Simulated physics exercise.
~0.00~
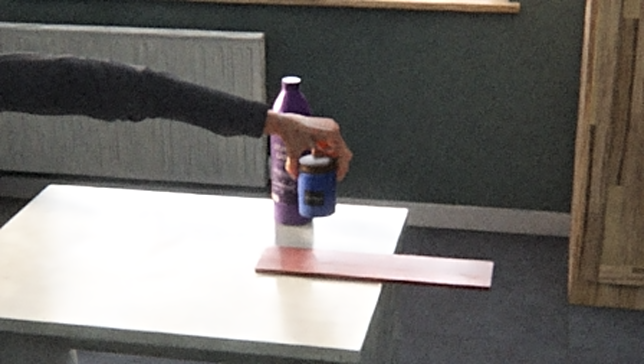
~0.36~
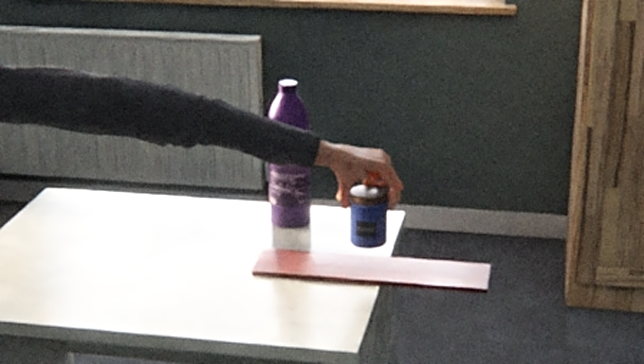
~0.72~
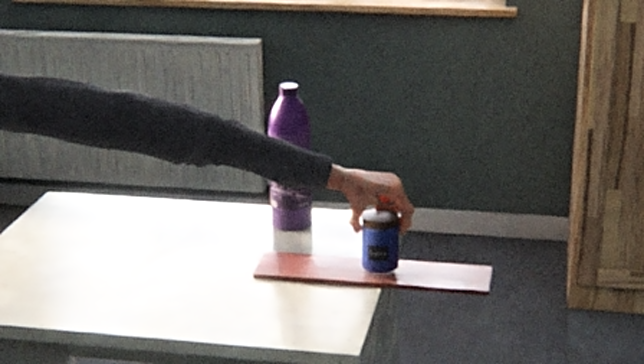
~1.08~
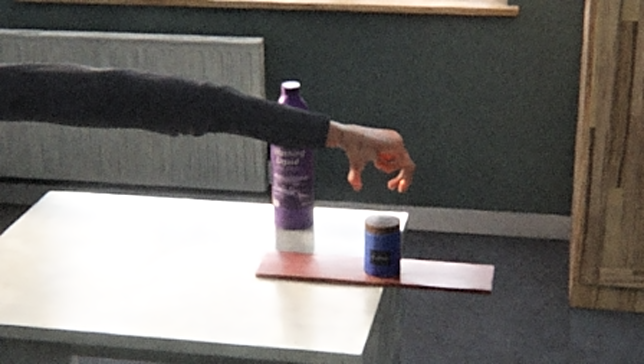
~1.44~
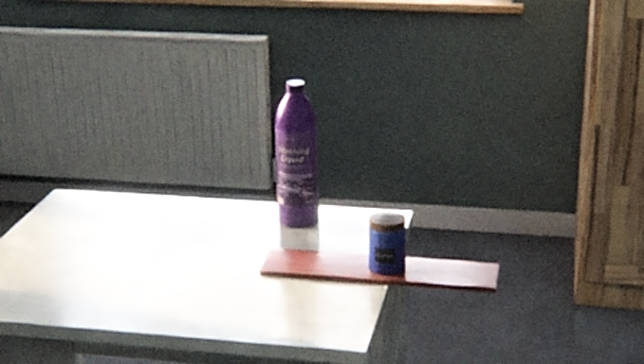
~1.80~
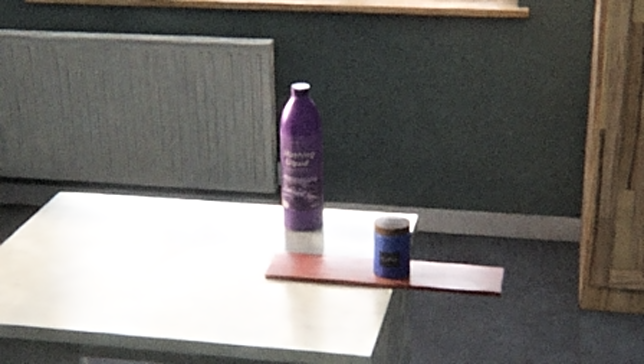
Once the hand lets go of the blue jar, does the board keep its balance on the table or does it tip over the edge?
The board keeps its balance on the table, with the blue jar still standing upright on it.
